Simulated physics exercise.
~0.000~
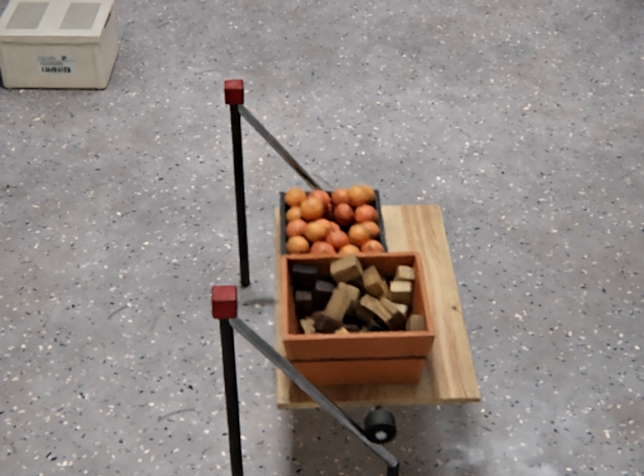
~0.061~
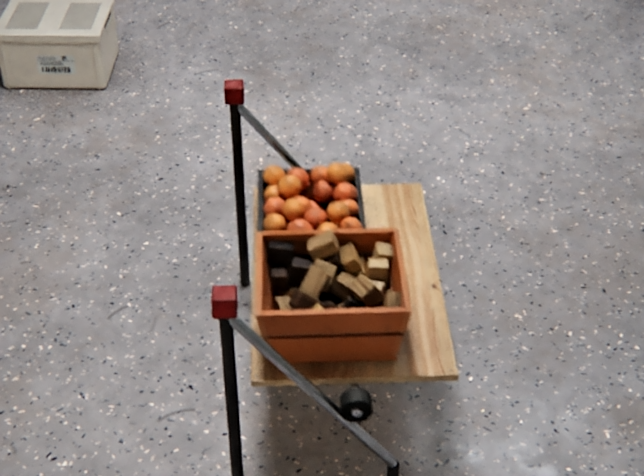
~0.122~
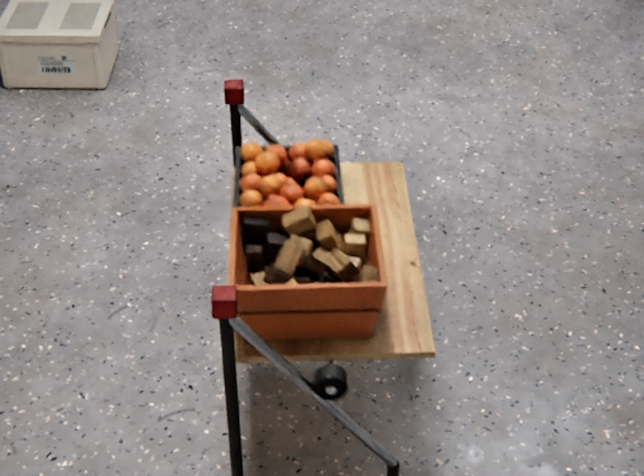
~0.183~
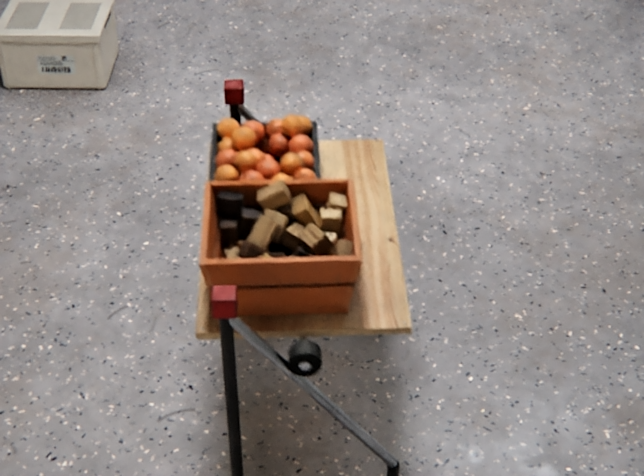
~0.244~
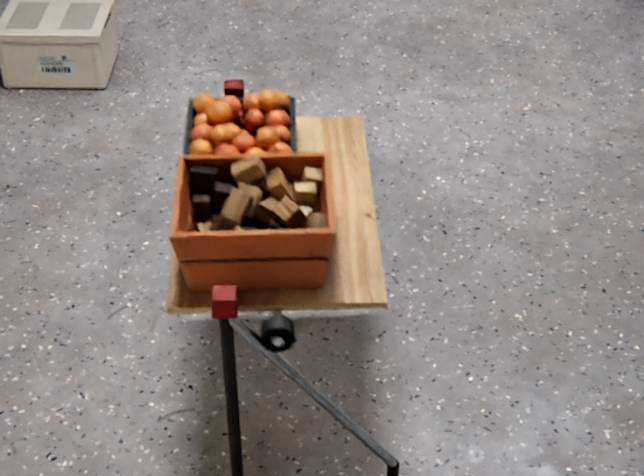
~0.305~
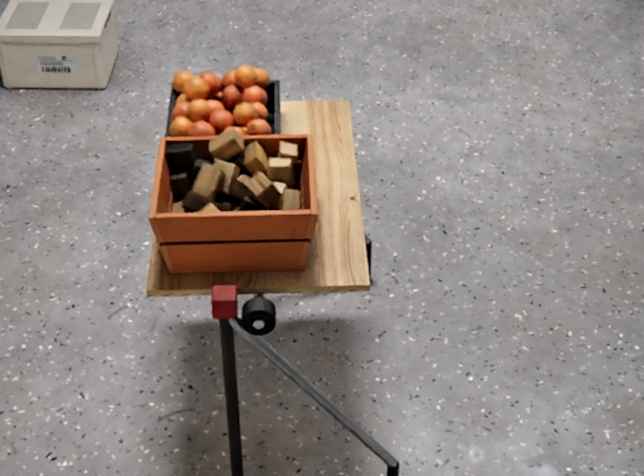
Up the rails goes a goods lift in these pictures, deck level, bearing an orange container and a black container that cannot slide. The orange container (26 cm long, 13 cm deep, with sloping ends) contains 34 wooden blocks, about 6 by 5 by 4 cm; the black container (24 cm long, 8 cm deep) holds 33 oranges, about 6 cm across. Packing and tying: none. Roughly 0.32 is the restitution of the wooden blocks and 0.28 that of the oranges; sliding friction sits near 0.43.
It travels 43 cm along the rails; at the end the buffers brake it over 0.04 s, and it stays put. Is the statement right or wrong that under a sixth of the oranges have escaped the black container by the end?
Wrong.
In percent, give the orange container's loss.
Orange container: 5% lost.
After 0.38 s, the orange container has all 34 and the black container is down by 1 of 33.
After 0.54 s, the orange container is down by 1 of 34 and the black container is down by 7 of 33.
After 0.76 s, the orange container is down by 1 of 34 and the black container is down by 10 of 33.
When it is over (at 1.31 s), the orange container is down by 1 of 34 and the black container is down by 10 of 33. Asked share, 10 of 33, 30 per cent.
